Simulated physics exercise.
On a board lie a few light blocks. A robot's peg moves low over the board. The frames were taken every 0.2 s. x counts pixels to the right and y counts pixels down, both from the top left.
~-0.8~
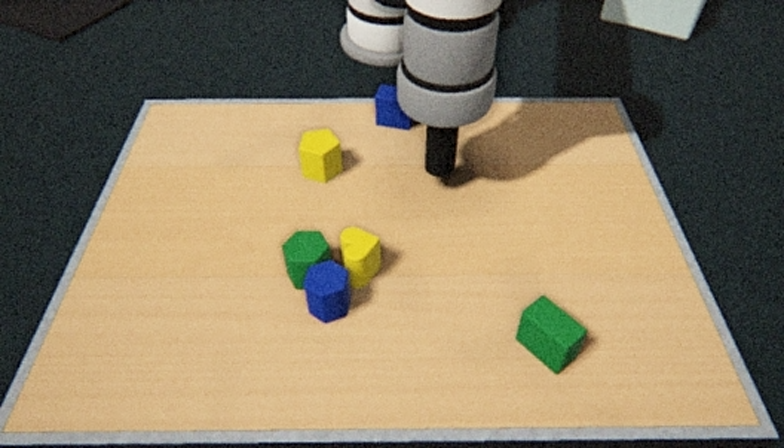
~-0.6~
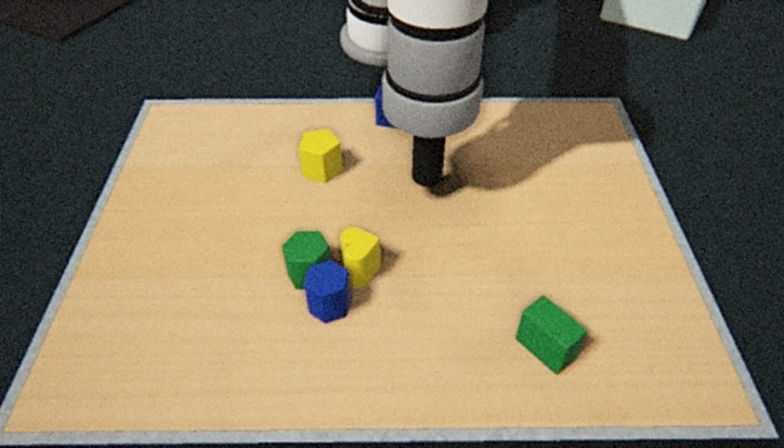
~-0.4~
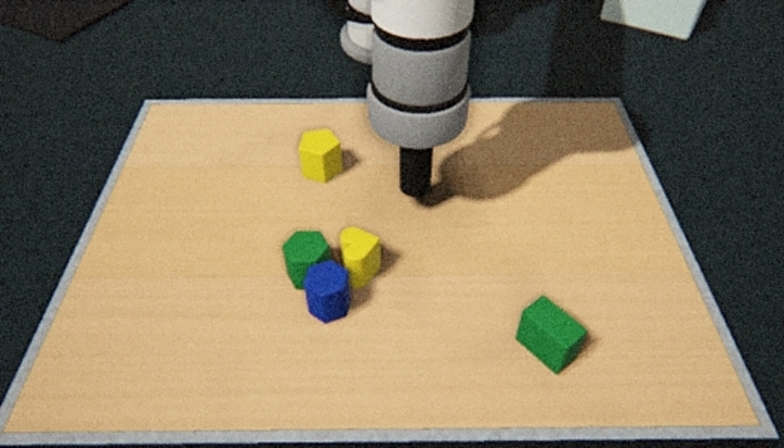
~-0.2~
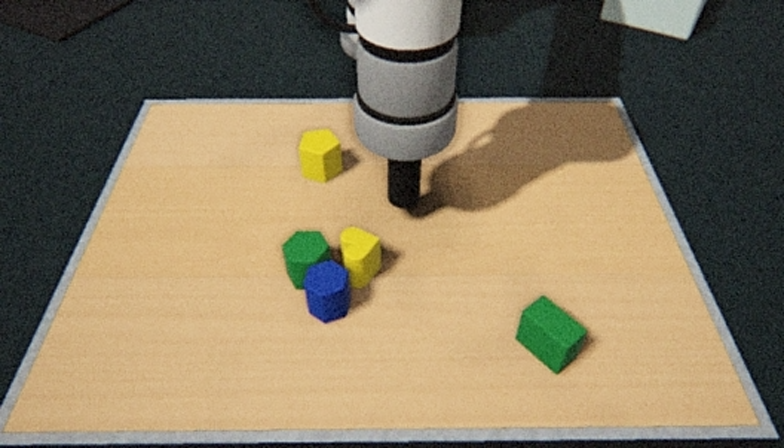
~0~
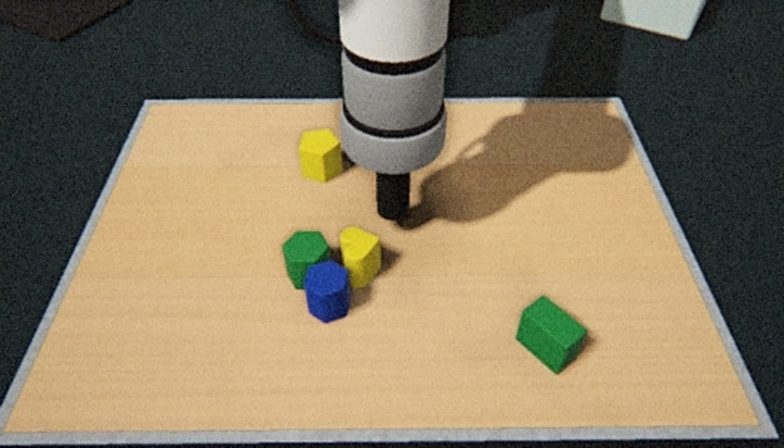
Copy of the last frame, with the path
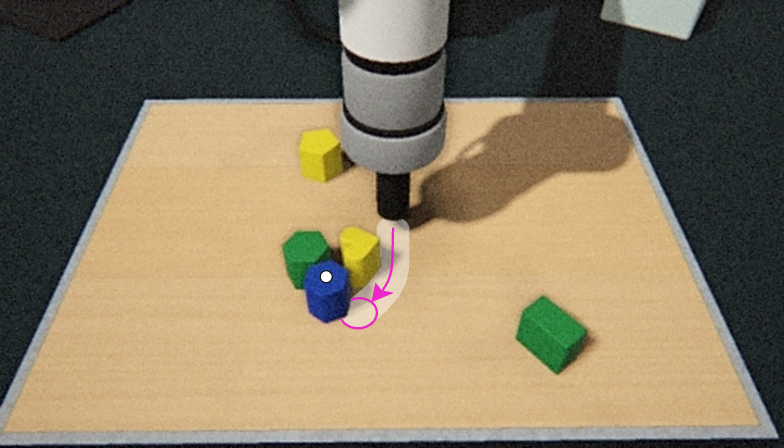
A robot arm with a black peg moves slowly down and to the left over a wooden board, nearing a cluster of green, blue and yellow blocks, while all the blocks on the board stay still.
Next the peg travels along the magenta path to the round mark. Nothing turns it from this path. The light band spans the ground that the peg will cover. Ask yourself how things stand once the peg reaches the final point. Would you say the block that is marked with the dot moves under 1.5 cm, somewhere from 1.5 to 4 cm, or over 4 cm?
Below 1.5 cm.
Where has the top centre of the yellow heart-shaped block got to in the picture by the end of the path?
Final place: (343, 255).
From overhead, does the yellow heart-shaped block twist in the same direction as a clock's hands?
Answer: Yes.
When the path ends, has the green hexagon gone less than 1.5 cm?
Answer: Yes.
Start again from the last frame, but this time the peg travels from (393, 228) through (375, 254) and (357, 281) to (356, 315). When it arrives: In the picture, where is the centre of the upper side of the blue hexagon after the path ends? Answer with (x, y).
Its top middle will sit at (289, 319).
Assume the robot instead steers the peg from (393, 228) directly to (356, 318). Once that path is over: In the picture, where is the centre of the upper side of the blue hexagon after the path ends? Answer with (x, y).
I predict (295, 298).
Drawn move, from (393, 228) over (392, 257) and (385, 287) to (359, 313); the dot is on the blue hexagon.
What follows on the original path. One third of the way, peg at (392, 240); nothing pushed yet.
Two thirds of the way, peg at (384, 270); blue hexagon at (322, 278), turned 15° anticlockwise; yellow heart-shaped block at (350, 253), turned 70° clockwise.
At the end, peg at (357, 295); green hexagon at (302, 243); blue hexagon at (315, 280), turned 25° anticlockwise; yellow heart-shaped block at (343, 255), turned 100° clockwise.
